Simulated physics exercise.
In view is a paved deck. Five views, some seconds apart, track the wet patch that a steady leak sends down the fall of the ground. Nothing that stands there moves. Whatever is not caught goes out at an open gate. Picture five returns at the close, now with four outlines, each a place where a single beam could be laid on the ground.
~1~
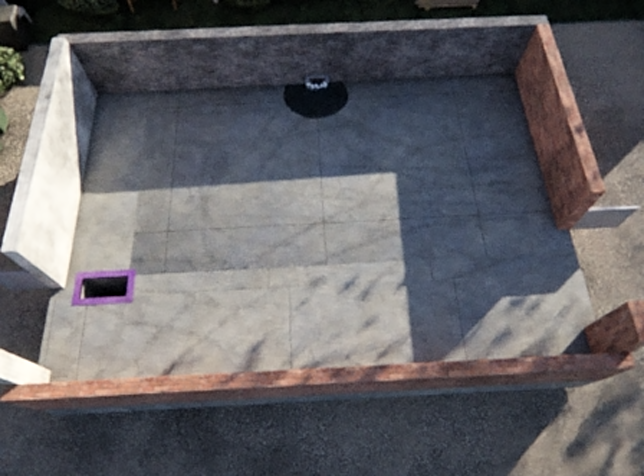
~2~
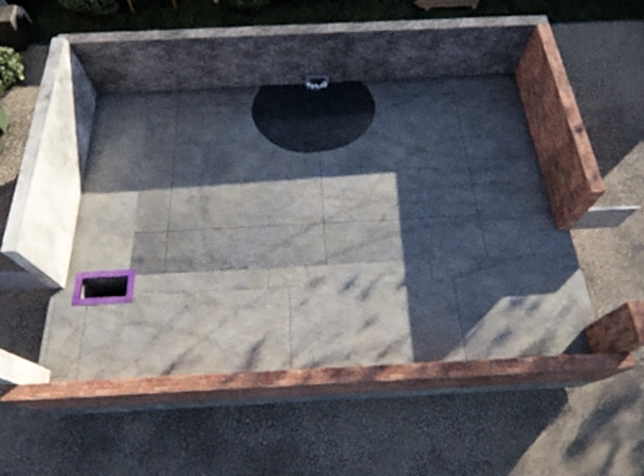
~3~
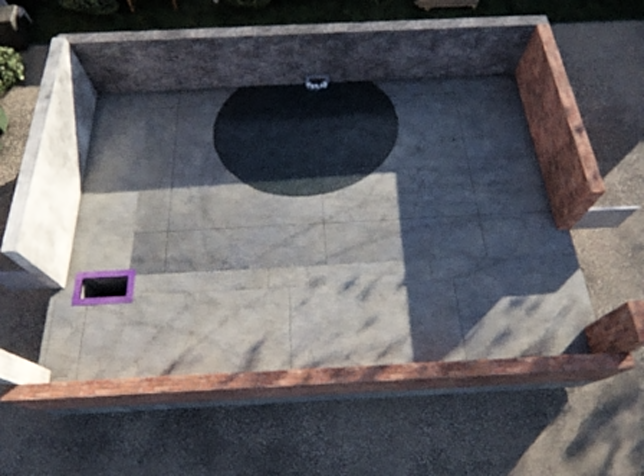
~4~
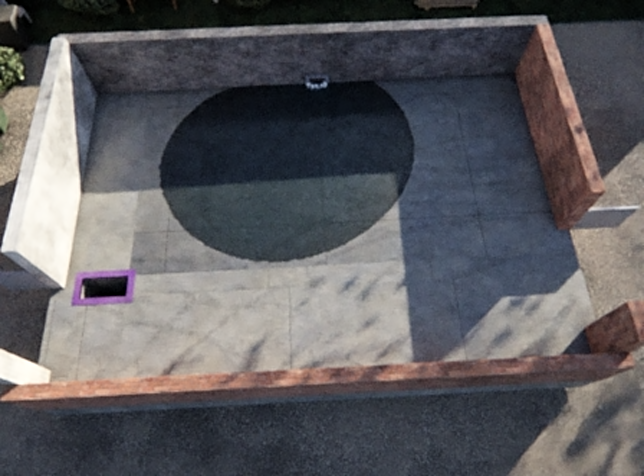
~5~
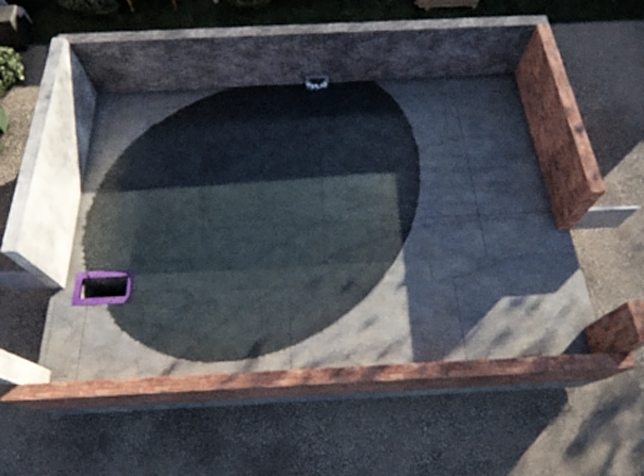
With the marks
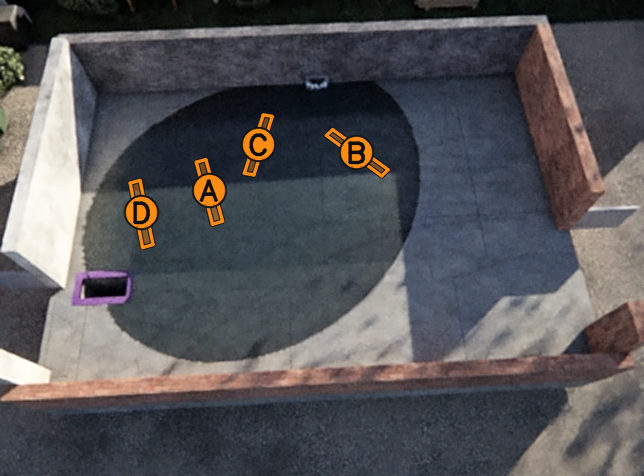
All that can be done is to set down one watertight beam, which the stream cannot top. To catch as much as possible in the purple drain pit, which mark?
The answer is place B.
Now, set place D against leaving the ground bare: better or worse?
It is worse.
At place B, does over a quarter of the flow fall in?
Yes, it does.
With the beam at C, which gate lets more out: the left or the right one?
The left gate.
In orange, A from (201, 160) to (217, 222); B from (329, 132) to (384, 172); C from (249, 174) to (267, 115); D from (135, 181) to (147, 246).
With A, about 26 % of the stream goes into the purple drain pit, about 74 % out by the gates.
With B, about 36 % of the stream goes into the purple drain pit, about 64 % out by the gates.
With C, about 28 % of the stream goes into the purple drain pit, about 72 % out by the gates.
With D, about 23 % of the stream goes into the purple drain pit, about 77 % out by the gates.
